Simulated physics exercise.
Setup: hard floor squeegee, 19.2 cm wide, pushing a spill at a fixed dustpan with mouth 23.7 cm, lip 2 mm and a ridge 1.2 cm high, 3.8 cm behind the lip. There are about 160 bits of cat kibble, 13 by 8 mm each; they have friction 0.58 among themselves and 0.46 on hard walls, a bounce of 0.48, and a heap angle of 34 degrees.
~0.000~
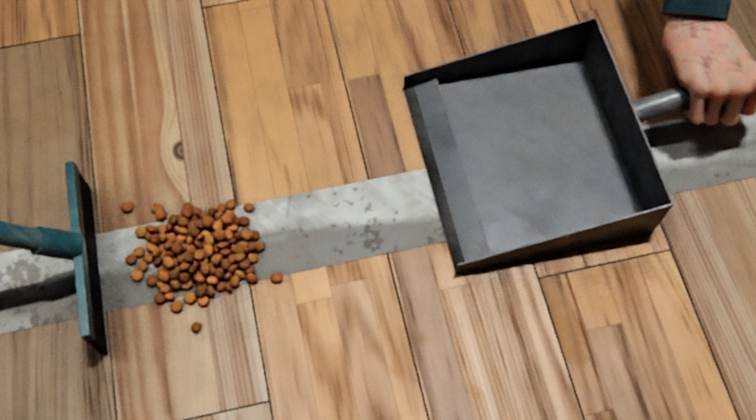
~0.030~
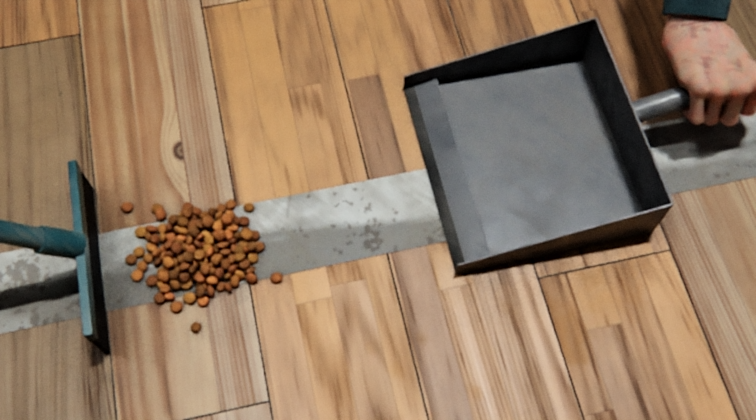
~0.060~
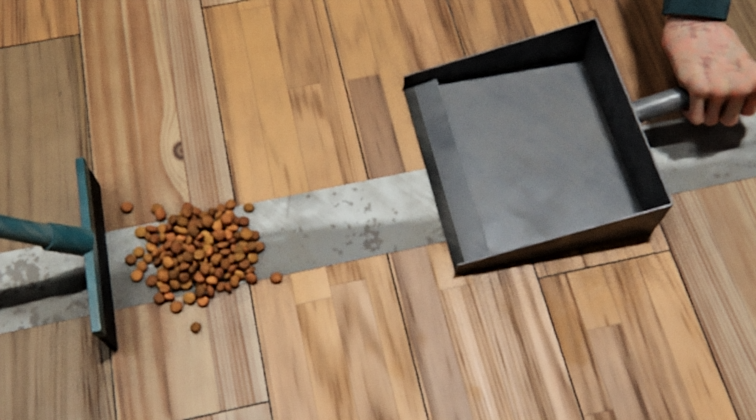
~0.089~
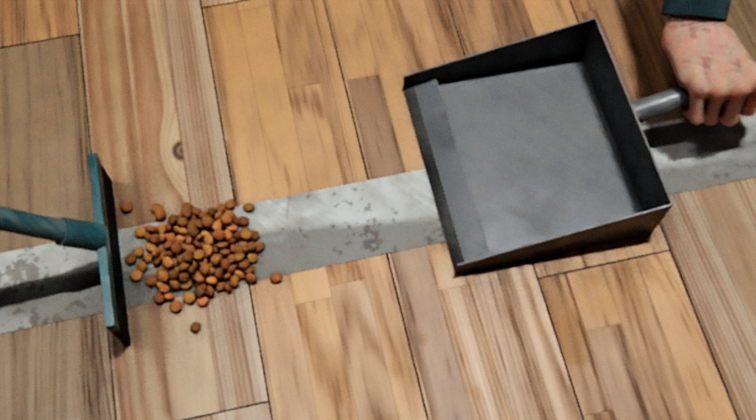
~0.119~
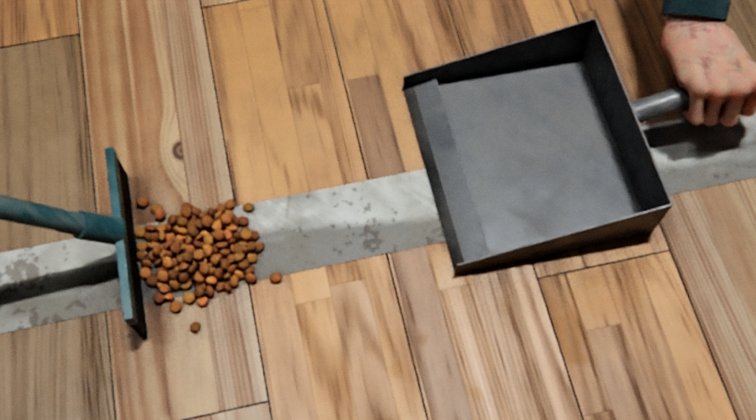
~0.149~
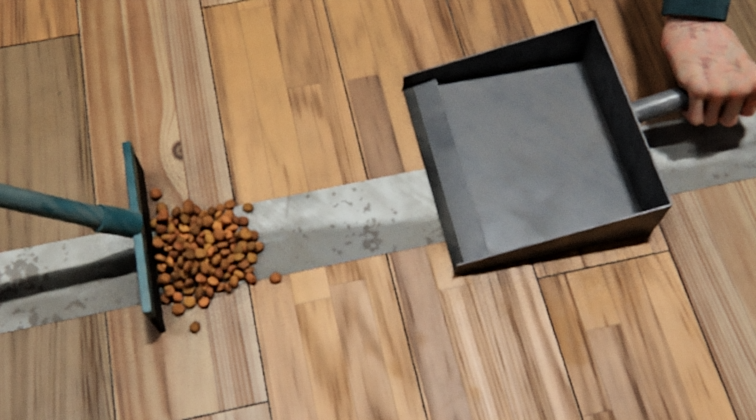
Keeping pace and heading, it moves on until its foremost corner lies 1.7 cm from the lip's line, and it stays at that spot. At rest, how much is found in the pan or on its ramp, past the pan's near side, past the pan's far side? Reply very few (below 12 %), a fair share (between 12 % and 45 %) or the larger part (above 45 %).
Pan - the larger part; near side - very few; far side - very few.
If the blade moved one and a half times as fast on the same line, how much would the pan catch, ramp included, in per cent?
Some 55 %.
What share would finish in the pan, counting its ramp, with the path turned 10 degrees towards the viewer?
My guess is some 55 percent.
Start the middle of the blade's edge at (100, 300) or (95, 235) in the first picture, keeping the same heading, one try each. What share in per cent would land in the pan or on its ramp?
I'd put it near 60 per cent for the first and near 35 per cent for the second.
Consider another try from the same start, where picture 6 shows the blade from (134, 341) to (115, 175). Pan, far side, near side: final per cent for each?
Pan 20 % / far 0 % / near 40 %.
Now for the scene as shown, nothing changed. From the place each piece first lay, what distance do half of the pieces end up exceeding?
28 cm, roughly.
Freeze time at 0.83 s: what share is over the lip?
About 60 percent up to then.
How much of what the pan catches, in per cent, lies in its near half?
Some 40 per cent.
Then, at 0.39 s, middle of the blade 16 cm from the lip; 0 % over the lip, far side 0 %, near side 5 %.
After 0.54 s, middle of the blade 7 cm from the lip; 0 % over the lip, far side 0 %, near side 5 %.
After 0.83 s, middle of the blade 2 cm from the lip; 60 % over the lip, far side 0 %, near side 5 %.
In the end, at 1.3 s, pan 60 %, near side 5 %, far side 0 %, in front of the lip or behind the blade 35 %.
